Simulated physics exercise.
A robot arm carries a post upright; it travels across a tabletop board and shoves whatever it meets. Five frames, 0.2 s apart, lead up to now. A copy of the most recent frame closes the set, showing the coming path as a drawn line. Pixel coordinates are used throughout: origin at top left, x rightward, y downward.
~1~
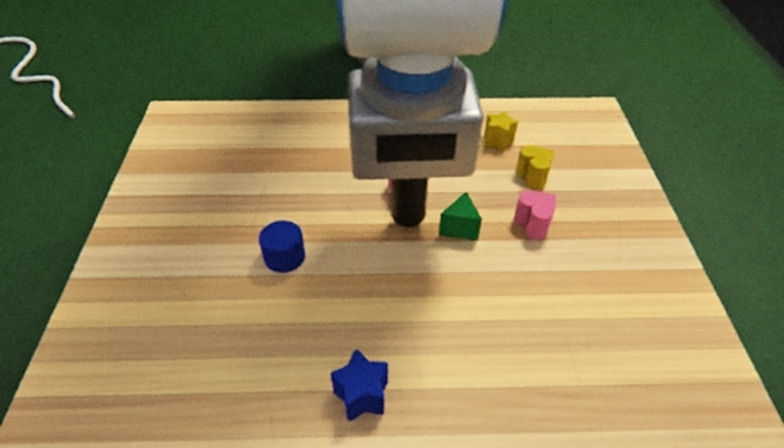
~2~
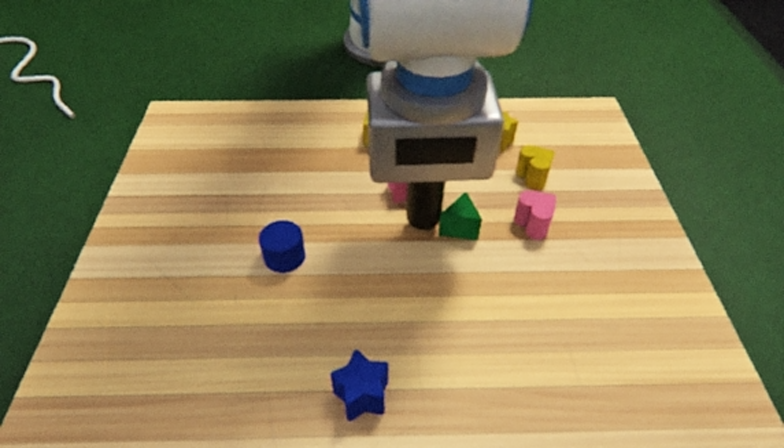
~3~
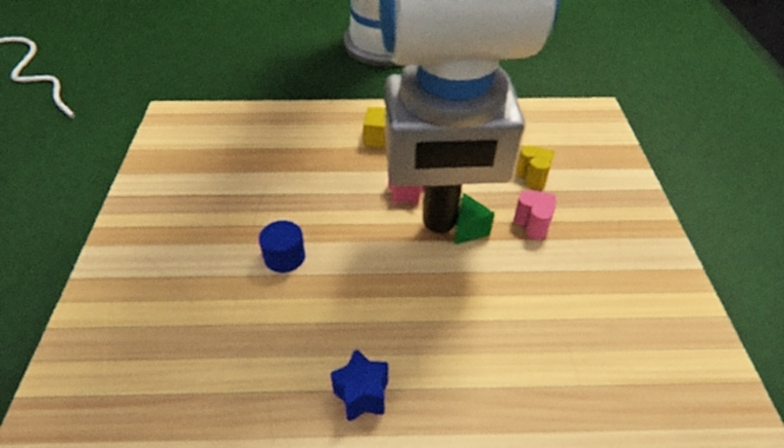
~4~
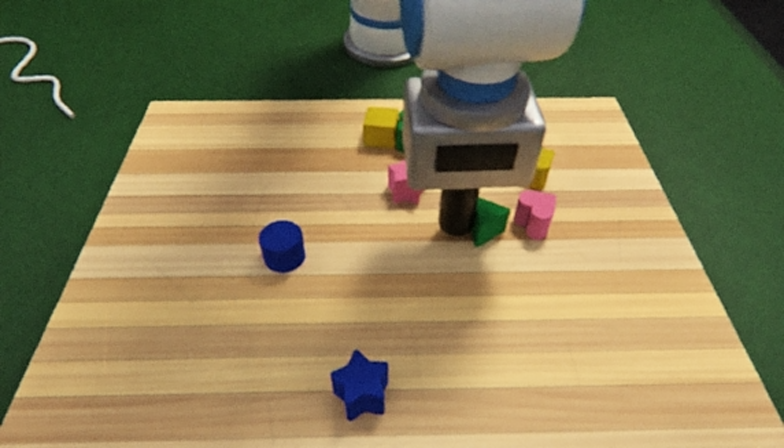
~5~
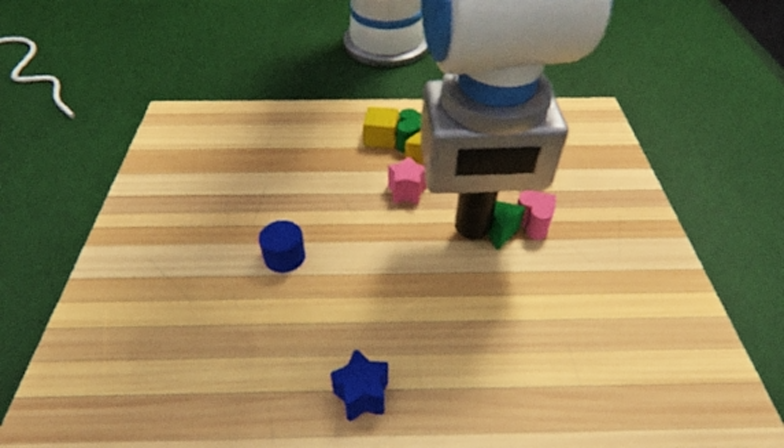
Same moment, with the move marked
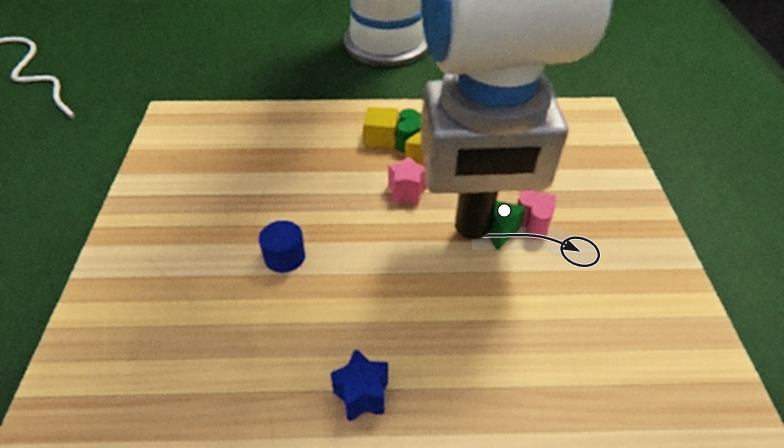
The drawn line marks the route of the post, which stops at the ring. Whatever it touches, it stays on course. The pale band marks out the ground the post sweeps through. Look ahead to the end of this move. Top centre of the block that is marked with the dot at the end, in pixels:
If I read the scene right, the answer is (595, 209).
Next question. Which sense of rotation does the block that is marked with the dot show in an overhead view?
Bird's-eye view: Counterclockwise.
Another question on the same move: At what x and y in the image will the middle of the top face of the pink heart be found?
In the picture, that point is around (605, 189).
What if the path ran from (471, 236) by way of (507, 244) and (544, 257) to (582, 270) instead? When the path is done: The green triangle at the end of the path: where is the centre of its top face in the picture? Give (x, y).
When the path ends, it will be at (561, 215).
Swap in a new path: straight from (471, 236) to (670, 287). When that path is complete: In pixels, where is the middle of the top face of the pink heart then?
Its top face will be centred at roughly (573, 192).
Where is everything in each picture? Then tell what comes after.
In the first picture, lower end of the post at (408, 215), tops of blocks, green triangle at (463, 207), yellow heart at (539, 155), pink heart at (540, 203).
In the second picture, post at (424, 218), blocks as before.
In the third picture, post at (439, 221), green triangle at (472, 209).
In the fourth picture, post at (456, 224), green triangle at (488, 209).
In the fifth picture, post at (472, 227), green triangle at (504, 210), yellow heart hidden, pink heart at (540, 203).
The drawn path runs from (471, 236) via (507, 235) and (544, 237), ending at (580, 251); the dot is on the green triangle.
On the path given first. One third of the way, post at (511, 226); green triangle at (543, 209); pink heart at (569, 198).
Two thirds of the way, post at (548, 229); green triangle at (580, 208), turned 25° anticlockwise; pink heart at (598, 192), turned 20° anticlockwise.
At the end, post at (584, 243); green triangle at (595, 209), turned 40° anticlockwise; yellow heart not moved; pink heart at (605, 189), turned 35° anticlockwise.
